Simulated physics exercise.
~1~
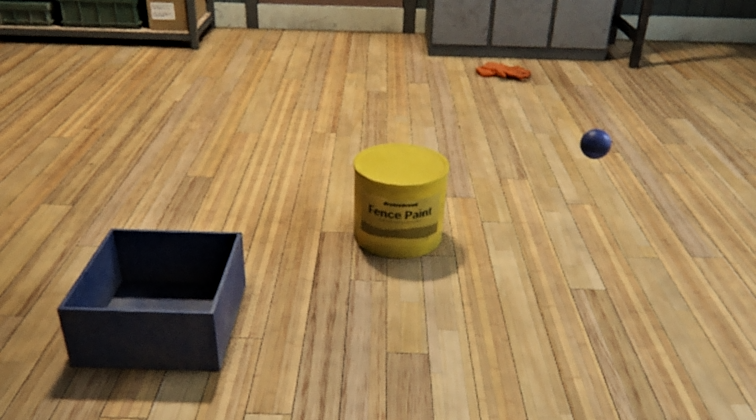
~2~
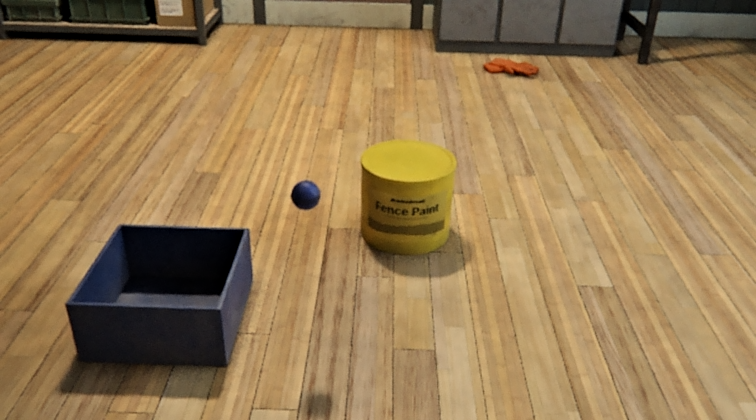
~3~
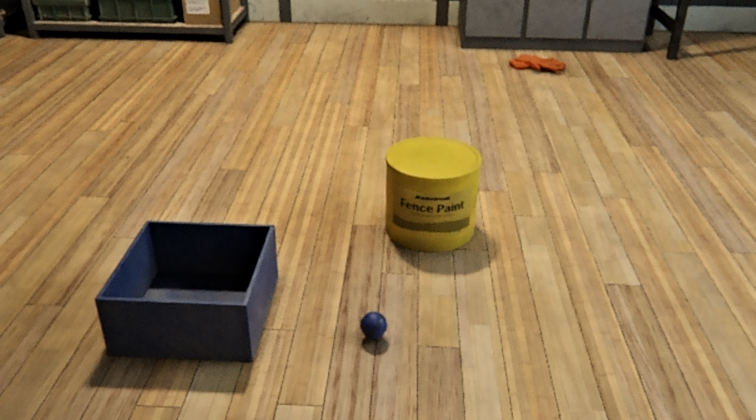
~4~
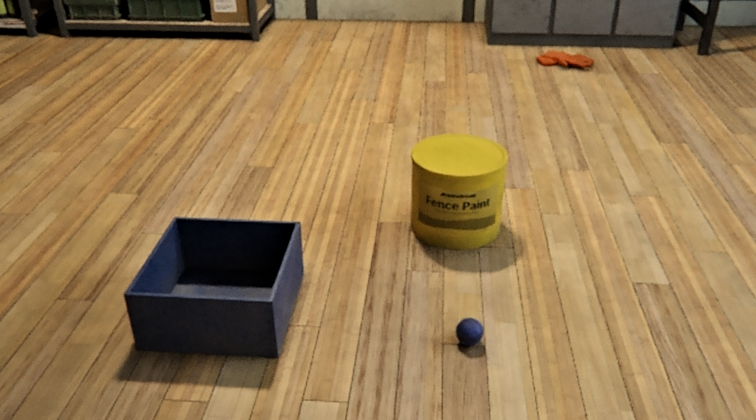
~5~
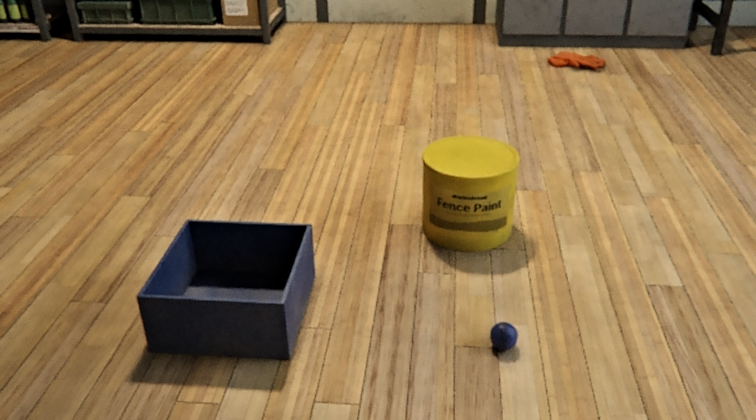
A blue ball flies leftward through the air past a yellow pail labelled as fence paint, drops to the wooden floor beside an empty dark blue box, then moves right and ends outside the box, in front of the pail, which stays in place.
